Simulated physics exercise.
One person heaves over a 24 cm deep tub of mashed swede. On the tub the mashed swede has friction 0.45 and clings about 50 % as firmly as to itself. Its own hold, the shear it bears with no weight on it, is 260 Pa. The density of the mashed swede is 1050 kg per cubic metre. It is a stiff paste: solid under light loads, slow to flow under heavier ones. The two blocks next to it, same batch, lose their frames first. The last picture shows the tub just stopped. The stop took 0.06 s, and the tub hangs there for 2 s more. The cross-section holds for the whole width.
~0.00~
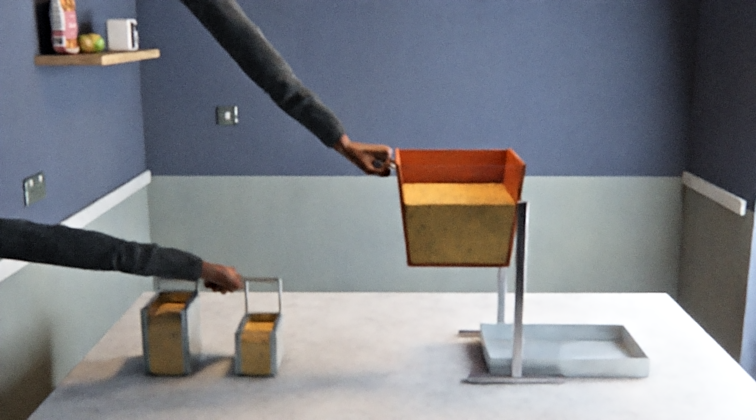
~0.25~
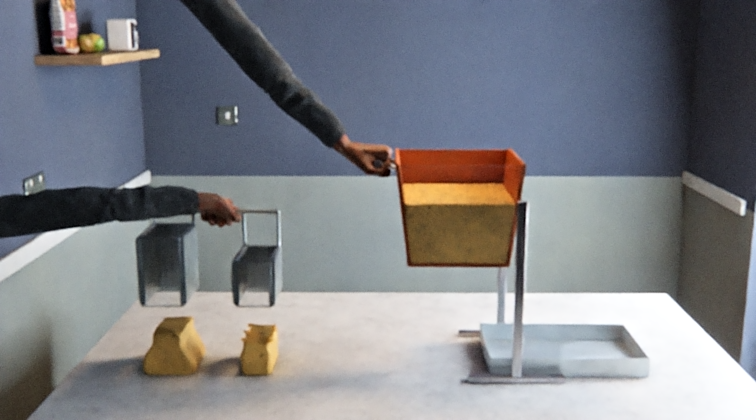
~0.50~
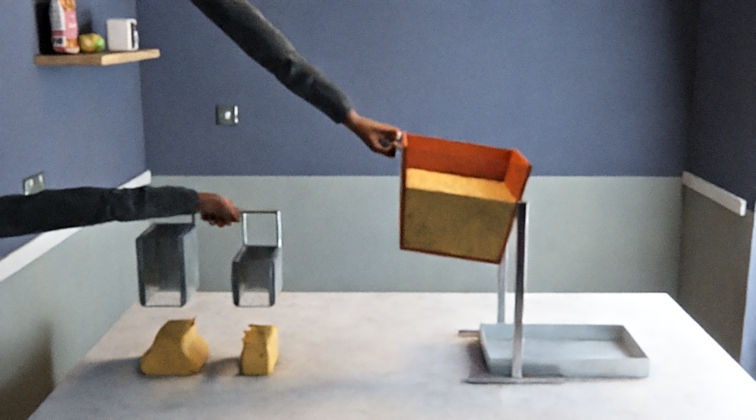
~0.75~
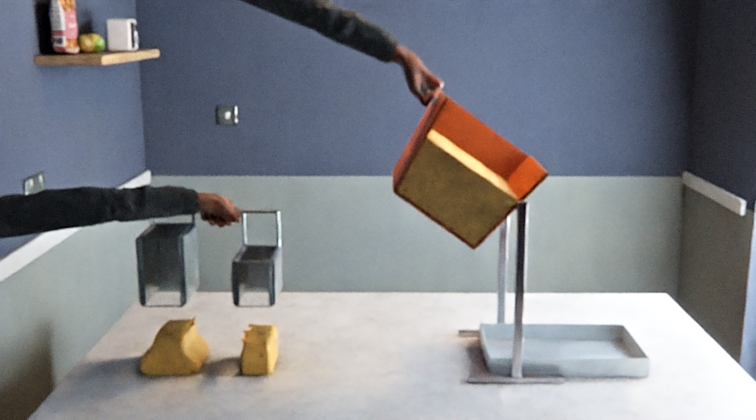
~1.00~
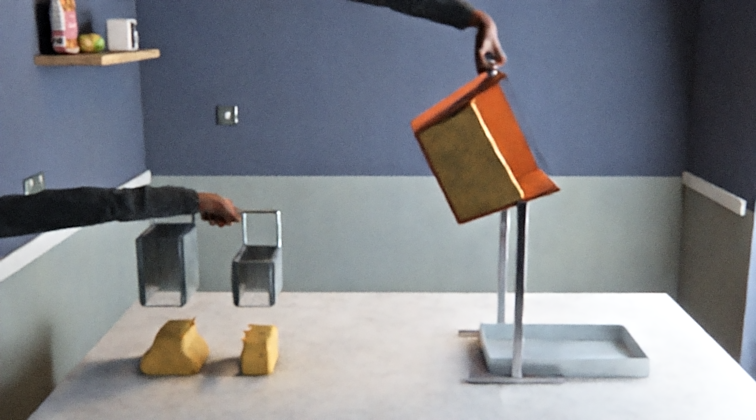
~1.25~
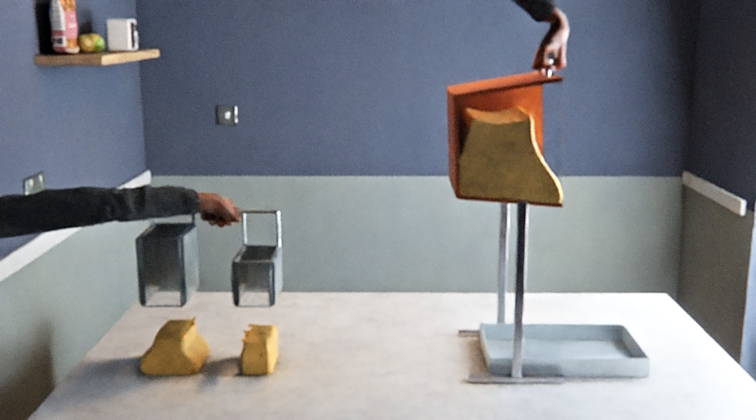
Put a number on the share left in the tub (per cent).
Expect roughly 44 %.
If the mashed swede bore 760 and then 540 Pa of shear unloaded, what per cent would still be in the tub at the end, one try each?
In that order: 100 %, 65 %.
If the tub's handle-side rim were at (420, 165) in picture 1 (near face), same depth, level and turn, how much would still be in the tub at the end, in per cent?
Then about 60 %.
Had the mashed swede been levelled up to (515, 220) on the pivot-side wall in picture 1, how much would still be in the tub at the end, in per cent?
It would be near 60 %.
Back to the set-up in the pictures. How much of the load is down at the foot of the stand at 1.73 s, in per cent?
Some 30 per cent.
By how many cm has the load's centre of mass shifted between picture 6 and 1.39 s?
About 6 cm.
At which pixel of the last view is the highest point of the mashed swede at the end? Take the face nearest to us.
Near (493, 167).
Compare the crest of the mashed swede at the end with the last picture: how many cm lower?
Some 12 cm.
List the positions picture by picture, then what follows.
Handle-side rim at (399, 165), tilt 0 degrees; highest point of the mashed swede at (511, 203); test blocks 15 cm, 9.6 cm high (left to right), in the first frame.
Handle-side rim at (399, 165), tilt 0 degrees; highest point of the mashed swede at (511, 203); test blocks 11 cm, 9.3 cm high (left to right), in the second frame.
Handle-side rim at (407, 147), tilt 9 degrees; highest point of the mashed swede at (413, 187); test blocks 11 cm, 9.2 cm high (left to right), in the third frame.
Handle-side rim at (448, 101), tilt 36 degrees; highest point of the mashed swede at (432, 139); test blocks 11 cm, 9.2 cm high (left to right), in the fourth frame.
Handle-side rim at (506, 77), tilt 63 degrees; highest point of the mashed swede at (470, 105); test blocks 11 cm, 9.2 cm high (left to right), in the fifth frame.
Handle-side rim at (562, 81), tilt 88 degrees; highest point of the mashed swede at (473, 118); test blocks 11 cm, 9.2 cm high (left to right), in the sixth frame.
By 1.39 s, the tub is at 88 degrees and holds 83 %.
By 1.56 s, the tub is at 88 degrees and holds 56 %.
By 1.73 s, the tub is at 88 degrees and holds 46 %.
By 1.90 s, the tub is at 88 degrees and holds 44 %.
By 3.25 s, at the end, the tub is at 88 degrees and holds 44 %.
